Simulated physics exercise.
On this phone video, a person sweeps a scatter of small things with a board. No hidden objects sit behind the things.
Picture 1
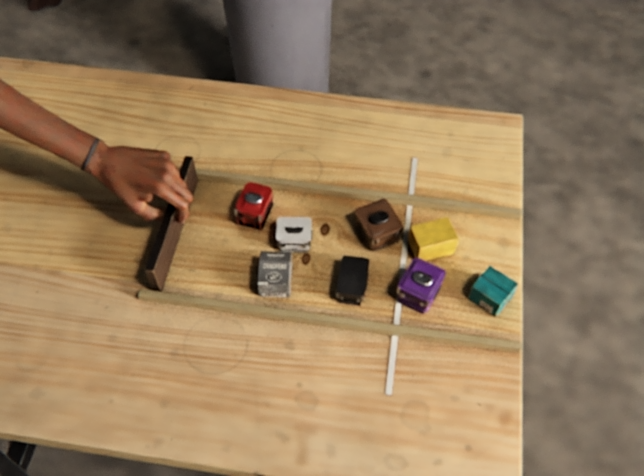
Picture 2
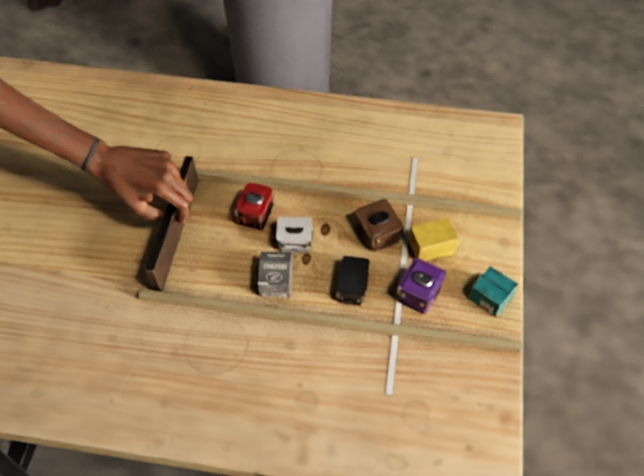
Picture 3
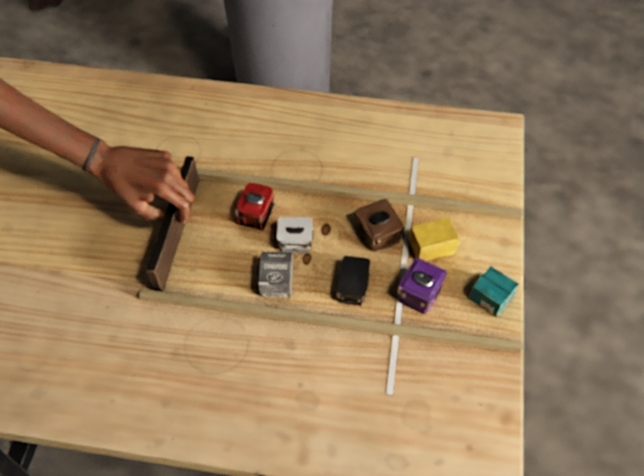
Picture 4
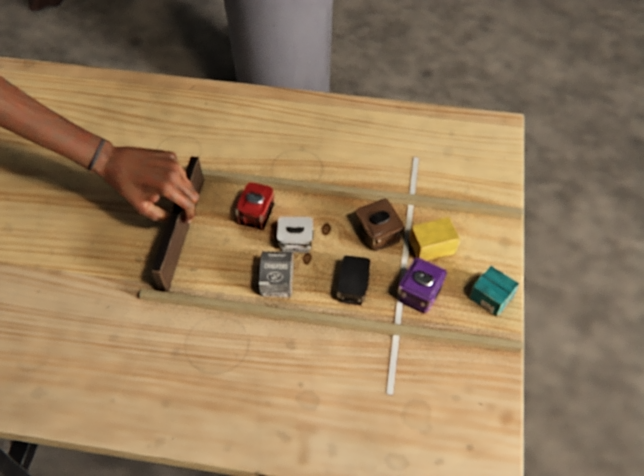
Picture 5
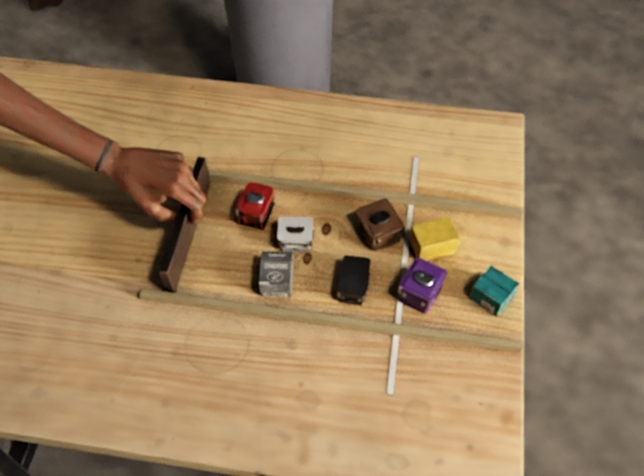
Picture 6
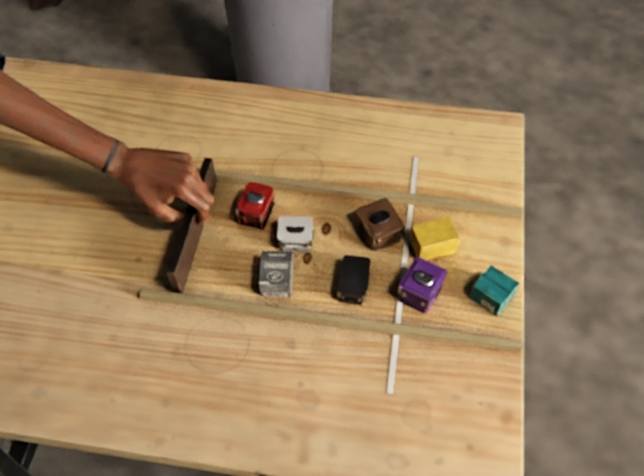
A dark board, held by a person's hand, stayed nearly still at first and then slid slightly right across the wooden table toward small colored boxes, which stayed where they were around a pale strip.
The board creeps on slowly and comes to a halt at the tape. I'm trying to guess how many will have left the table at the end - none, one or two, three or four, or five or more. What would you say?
After that push every one stays on the table.
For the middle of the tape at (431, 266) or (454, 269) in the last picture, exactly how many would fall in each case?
The counts would come to 1 and 3.
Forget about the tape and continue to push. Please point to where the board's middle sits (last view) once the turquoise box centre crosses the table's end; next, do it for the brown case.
At (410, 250) for the turquoise box; at (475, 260) for the brown case.
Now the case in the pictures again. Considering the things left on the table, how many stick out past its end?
The count is 1.
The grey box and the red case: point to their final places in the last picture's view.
The grey box settles near (417, 298); as for the red case, near (423, 223).
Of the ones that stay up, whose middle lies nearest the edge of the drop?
Closest in the end is the turquoise box.
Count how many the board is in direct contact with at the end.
That would be 3 of them.
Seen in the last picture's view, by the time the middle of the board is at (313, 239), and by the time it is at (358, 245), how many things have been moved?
It comes to 4 for the first spot, 7 for the other.
Early on, none off yet; turquoise box at rest near (494, 290); yellow block at rest near (434, 239); purple case at rest near (422, 285).
A while later, none off yet; turquoise box at rest near (494, 290); yellow block moving near (437, 240); purple case at rest near (422, 285).
Finally, the number that fall off is zero.
